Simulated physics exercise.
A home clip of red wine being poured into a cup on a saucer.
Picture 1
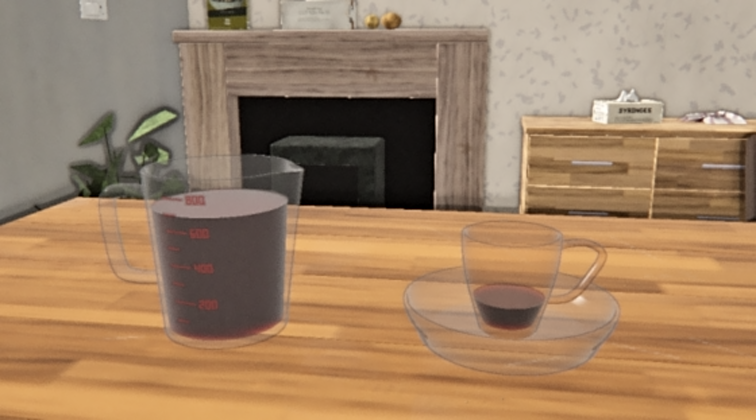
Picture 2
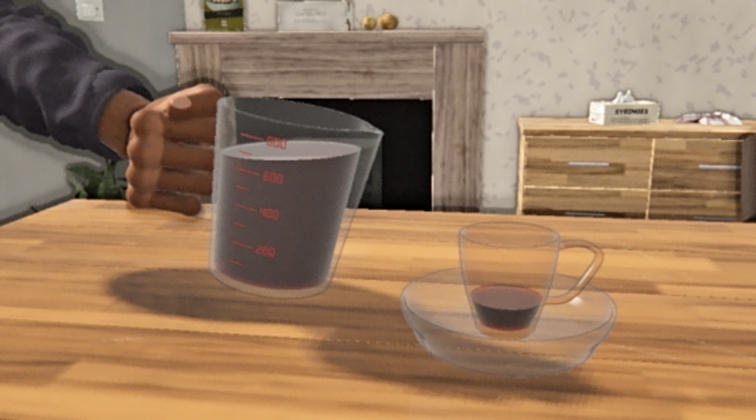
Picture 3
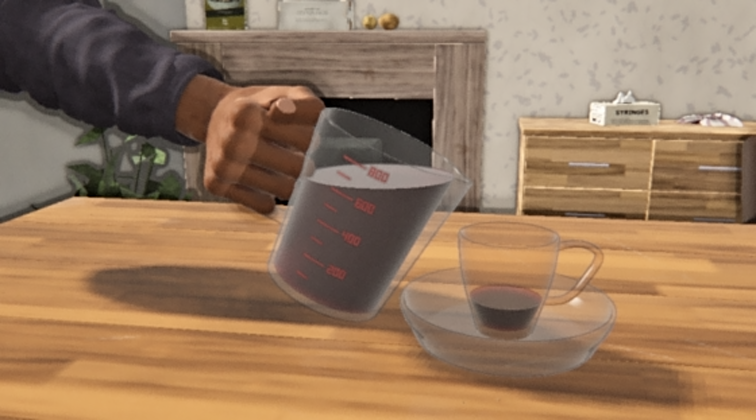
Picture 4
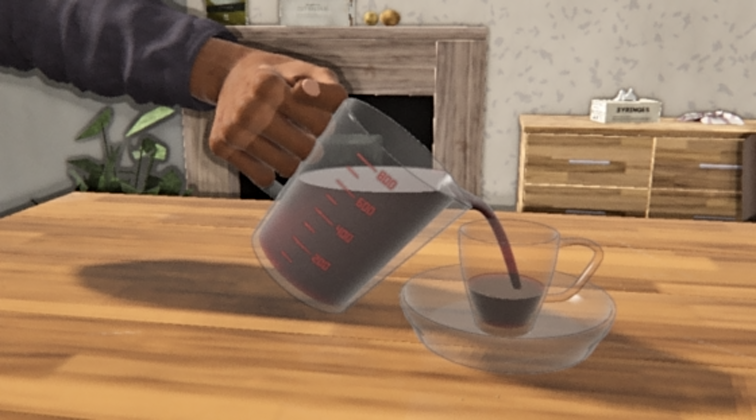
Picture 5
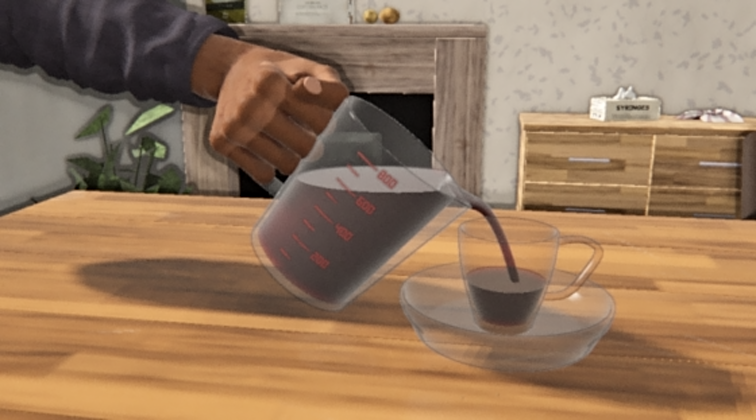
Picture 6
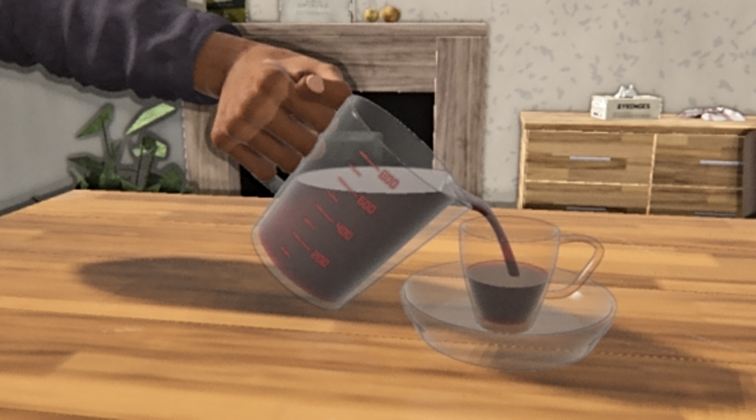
On a wooden table, a hand lifts a measuring jug and pours dark red liquid into a cup.
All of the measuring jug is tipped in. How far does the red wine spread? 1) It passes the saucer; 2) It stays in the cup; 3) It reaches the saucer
The answer is 1.
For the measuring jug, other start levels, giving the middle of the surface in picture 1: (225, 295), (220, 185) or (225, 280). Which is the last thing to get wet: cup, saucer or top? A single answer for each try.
In that order: No farther than the cup, floods the top, into the saucer.
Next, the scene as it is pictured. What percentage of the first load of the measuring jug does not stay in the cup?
About 75 per cent.
Soon after, the cup is full to the brim; the saucer is wet, with room to spare.
Later, the cup is full to the brim; the saucer is full and running over.
In the end, the cup is full to the brim; the saucer is full and running over.
